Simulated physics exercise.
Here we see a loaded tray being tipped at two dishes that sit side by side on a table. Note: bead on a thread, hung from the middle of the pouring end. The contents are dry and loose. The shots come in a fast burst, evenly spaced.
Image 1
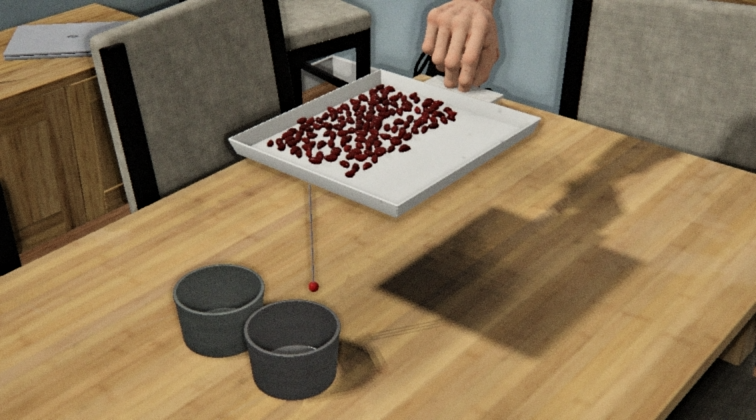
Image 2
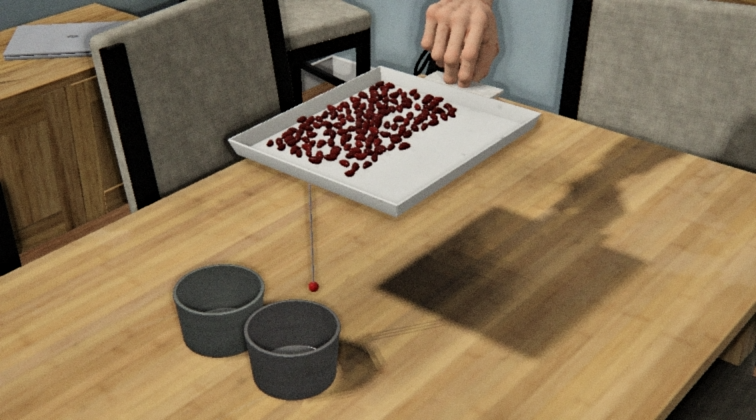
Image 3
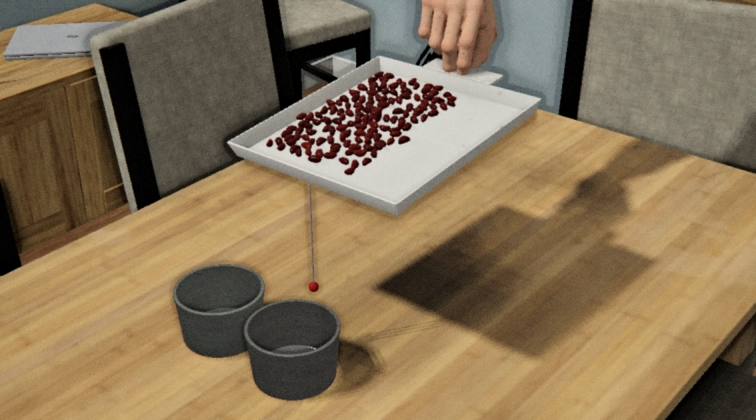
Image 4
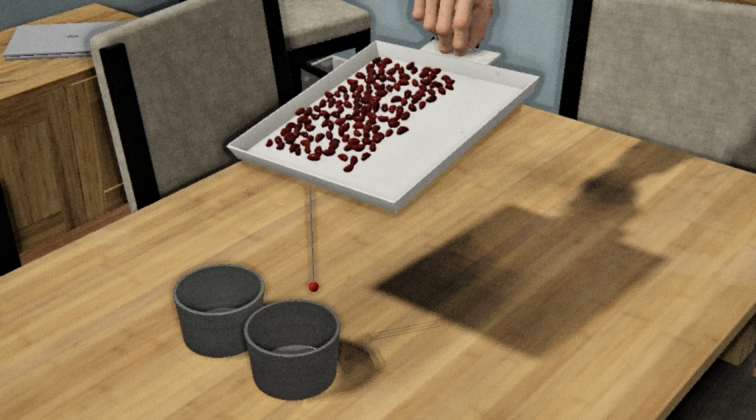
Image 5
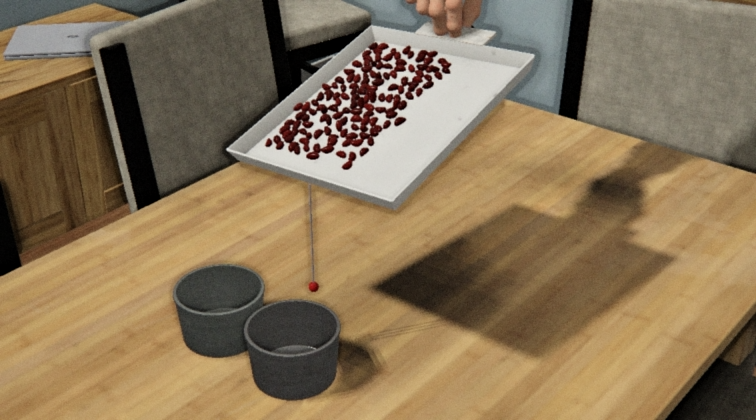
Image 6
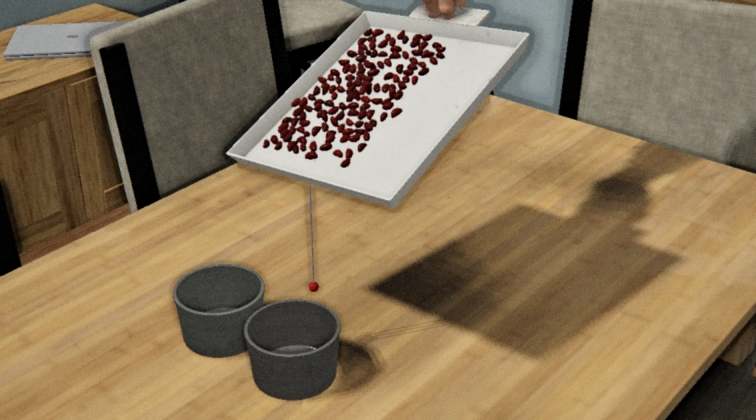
A hand held a white tray of red kidney beans above two dark dishes on a wooden table, then gradually raised the handle end, tilting the tray while the beans stayed on it.
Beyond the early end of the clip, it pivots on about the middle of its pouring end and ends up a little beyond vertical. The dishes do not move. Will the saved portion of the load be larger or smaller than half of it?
It is larger than half.
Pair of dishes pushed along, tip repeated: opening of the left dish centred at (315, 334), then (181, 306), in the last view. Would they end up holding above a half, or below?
Short of half, then short of half.
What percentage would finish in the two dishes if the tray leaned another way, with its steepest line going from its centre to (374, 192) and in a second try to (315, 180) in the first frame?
Close to 0 percent first and close to 70 percent second.
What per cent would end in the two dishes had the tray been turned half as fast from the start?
Close to 80 per cent.
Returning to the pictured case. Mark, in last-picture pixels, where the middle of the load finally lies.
I'd put the middle somewhere around (225, 328).
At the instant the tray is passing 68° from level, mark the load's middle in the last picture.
I'd mark it close to (265, 158).
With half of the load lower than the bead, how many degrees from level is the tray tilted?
The tilt then is about 95°.
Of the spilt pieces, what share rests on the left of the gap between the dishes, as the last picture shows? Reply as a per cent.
50 per cent, about.
Soon, tray tipped steeply; most on the tray; a stray few in the left dish; a small part in the air.
A while on, tray tipped past a quarter turn; a small part in the right dish; about half in the left dish; about a quarter outside both; about a quarter in the air.
Towards the end, tray tipped past a quarter turn; a small part in the right dish; about two thirds in the left dish; about a quarter outside both.
Finally, tray tipped past a quarter turn; a small part in the right dish; about two thirds in the left dish; about a quarter outside both.
